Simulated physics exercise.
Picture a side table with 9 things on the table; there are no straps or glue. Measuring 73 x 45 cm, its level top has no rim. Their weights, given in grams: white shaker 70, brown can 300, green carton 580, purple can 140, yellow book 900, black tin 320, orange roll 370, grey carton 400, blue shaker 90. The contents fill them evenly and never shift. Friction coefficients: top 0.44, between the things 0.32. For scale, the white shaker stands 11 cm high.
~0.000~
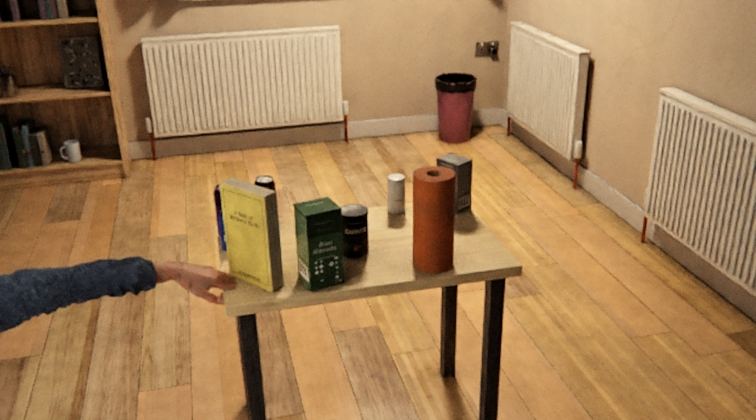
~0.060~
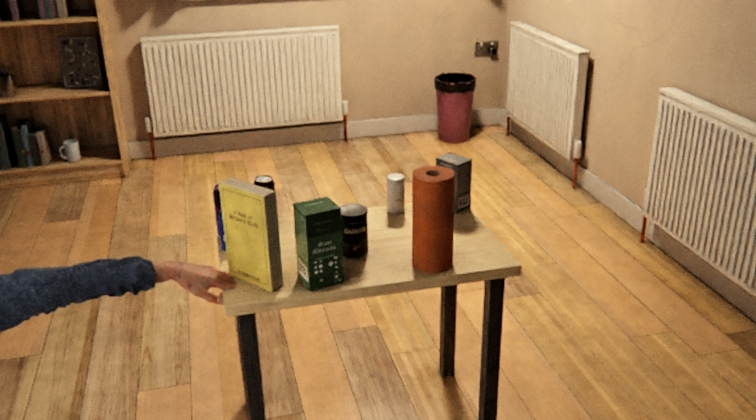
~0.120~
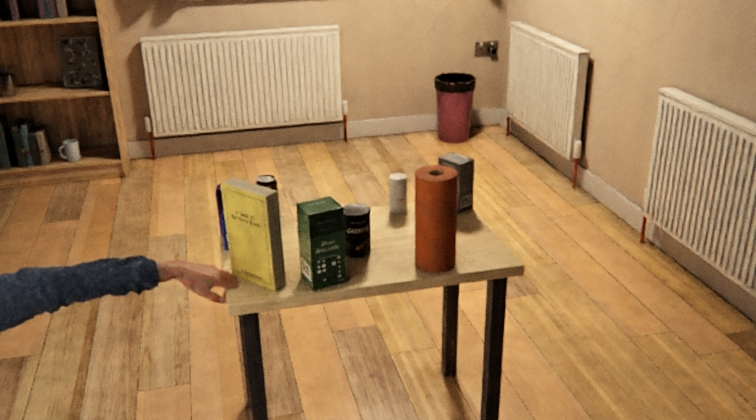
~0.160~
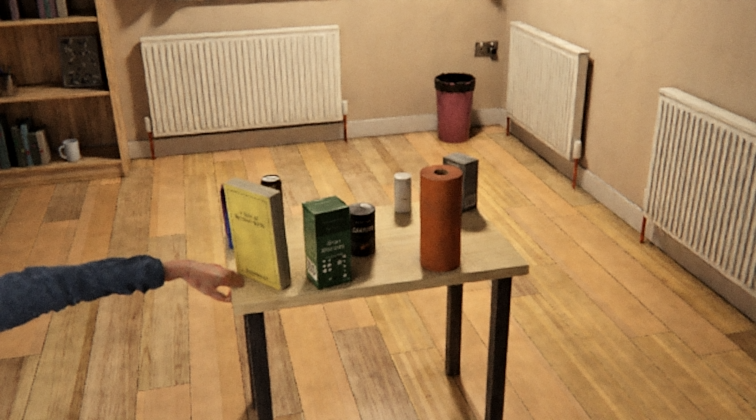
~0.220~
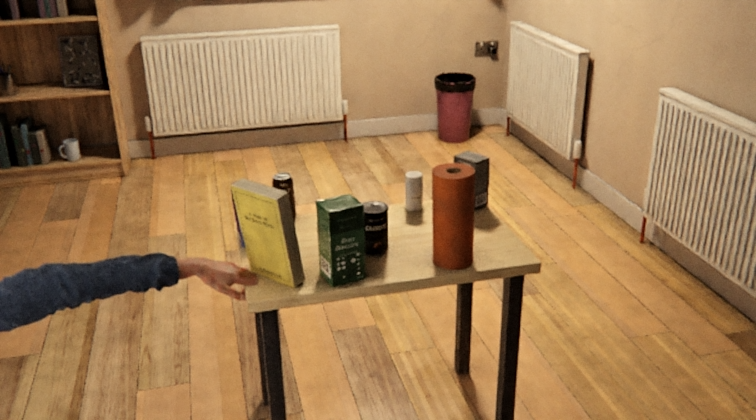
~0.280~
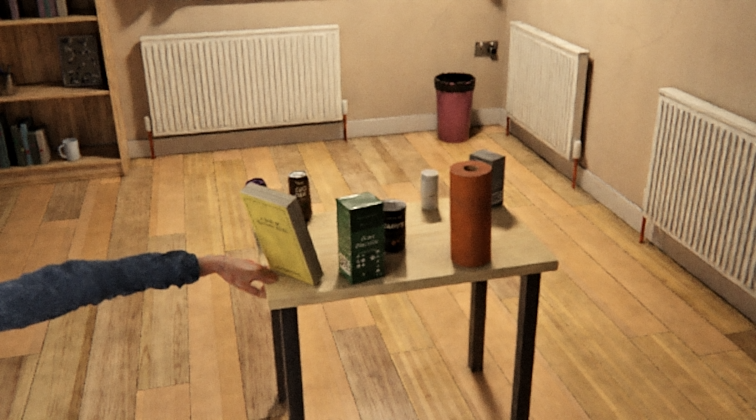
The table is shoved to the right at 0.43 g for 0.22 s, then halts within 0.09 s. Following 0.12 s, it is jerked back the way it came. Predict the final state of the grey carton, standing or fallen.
Fallen.
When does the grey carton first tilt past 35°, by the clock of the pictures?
At around 0.5 seconds on the pictures' clock.
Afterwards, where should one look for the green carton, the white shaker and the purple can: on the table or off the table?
Final state - the green carton stays within bounds; the white shaker stays within bounds; the purple can stays within bounds.
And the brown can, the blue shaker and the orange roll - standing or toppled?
Outcome noted - the brown can ends up fallen, the blue shaker ends up fallen, the orange roll ends up fallen.
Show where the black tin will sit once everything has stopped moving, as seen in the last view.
Look near (355, 231) and you'll find it.
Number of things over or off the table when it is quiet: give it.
The answer: 6.
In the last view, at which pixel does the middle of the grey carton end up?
You'll find it at about (602, 350).
By 0.48 s, table 14 cm from its start; grey carton now off the table; yellow book tilted 66°; blue shaker on its side.
By 0.78 s, yellow book and orange roll now off the table; brown can on its side; purple can on its side.
By 0.88 s, brown can on its side; purple can on its side; blue shaker on its side.
When it is over (3.0 s), off the table and tipped over, brown can, yellow book, orange roll and grey carton; lying over on the table, purple can and blue shaker; the other 3 within 5 cm of the start. In the last view, grey carton near (602, 350).
